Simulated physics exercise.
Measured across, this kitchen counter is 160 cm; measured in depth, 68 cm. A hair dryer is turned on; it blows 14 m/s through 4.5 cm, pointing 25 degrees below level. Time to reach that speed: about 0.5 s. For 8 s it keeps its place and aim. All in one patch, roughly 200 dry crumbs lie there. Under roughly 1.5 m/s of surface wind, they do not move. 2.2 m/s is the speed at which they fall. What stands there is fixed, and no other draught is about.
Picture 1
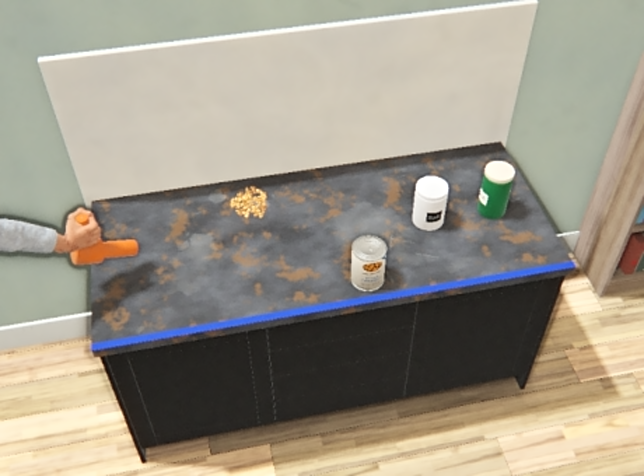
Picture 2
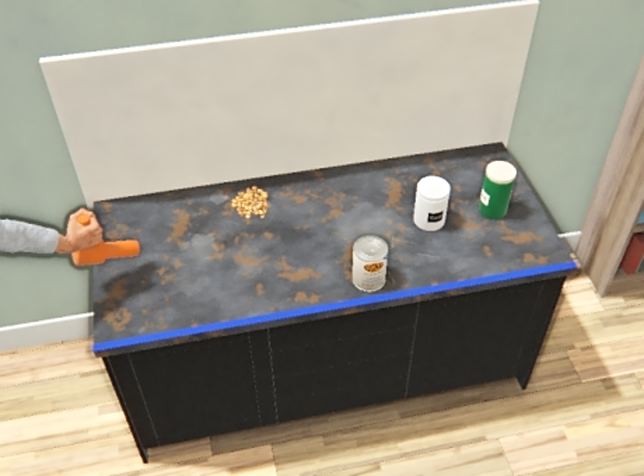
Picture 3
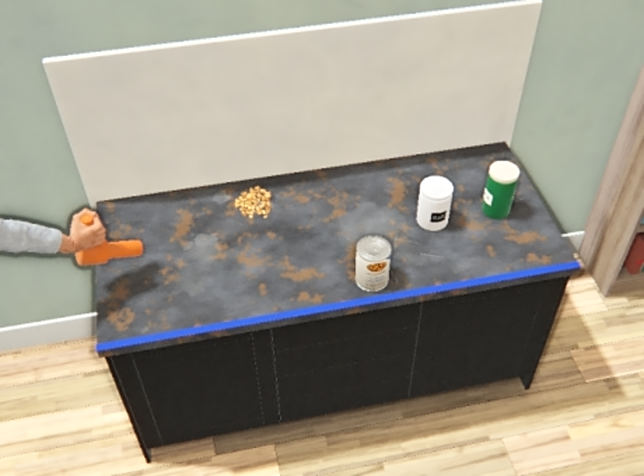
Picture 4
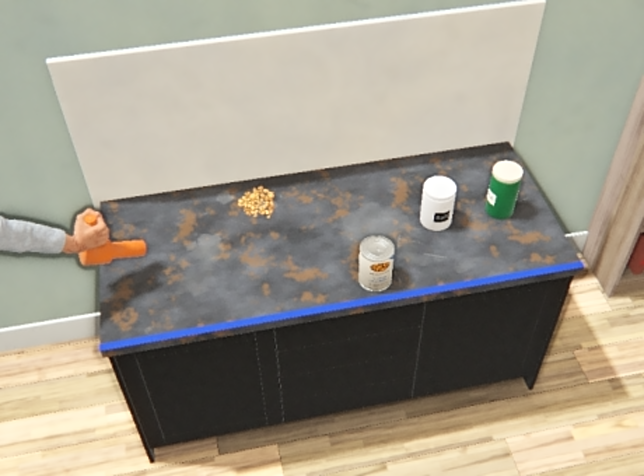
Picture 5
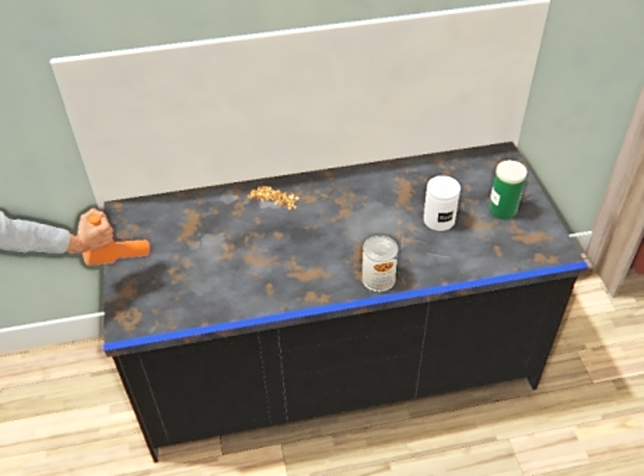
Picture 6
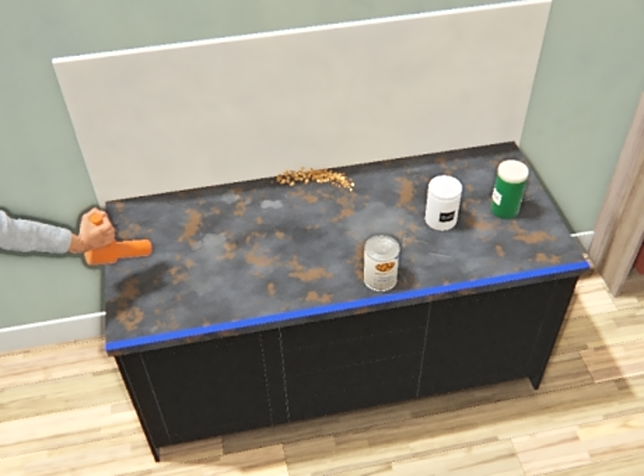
In a room with a pale green wall and light wooden floor, a dark mottled kitchen counter with a blue front edge is seen from above. A hand holds an orange hair dryer at the left, with golden crumbs near the back and a tin, a white jar and a green one rightward. The view shifts slightly as the crumbs, still at first, spread and slide right along the back.
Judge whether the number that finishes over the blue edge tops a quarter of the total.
Judgement: It does not top a quarter.
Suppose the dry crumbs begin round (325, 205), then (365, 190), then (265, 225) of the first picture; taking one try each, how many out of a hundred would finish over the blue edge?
Going through the three spots in order, you'd get 0 percent, 0 percent and 0 percent.
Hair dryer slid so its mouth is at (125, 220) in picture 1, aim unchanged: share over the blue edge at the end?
That gives roughly 0 % in the end.
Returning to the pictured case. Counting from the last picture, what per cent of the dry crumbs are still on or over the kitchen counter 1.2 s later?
About 0 % remain.
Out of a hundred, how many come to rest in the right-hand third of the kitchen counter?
I'd estimate around 0 per cent.
Then, 1.2 s after the last picture, 0 % are over the blue edge; 100 % have settled or left.
Then, 2.1 s after the last picture, 0 % are over the blue edge; 100 % have settled or left.
Then, 4.0 s after the last picture, 0 % are over the blue edge; 100 % have settled or left.
Then, 7.6 s after the last picture, at the end, 0 % are over the blue edge.
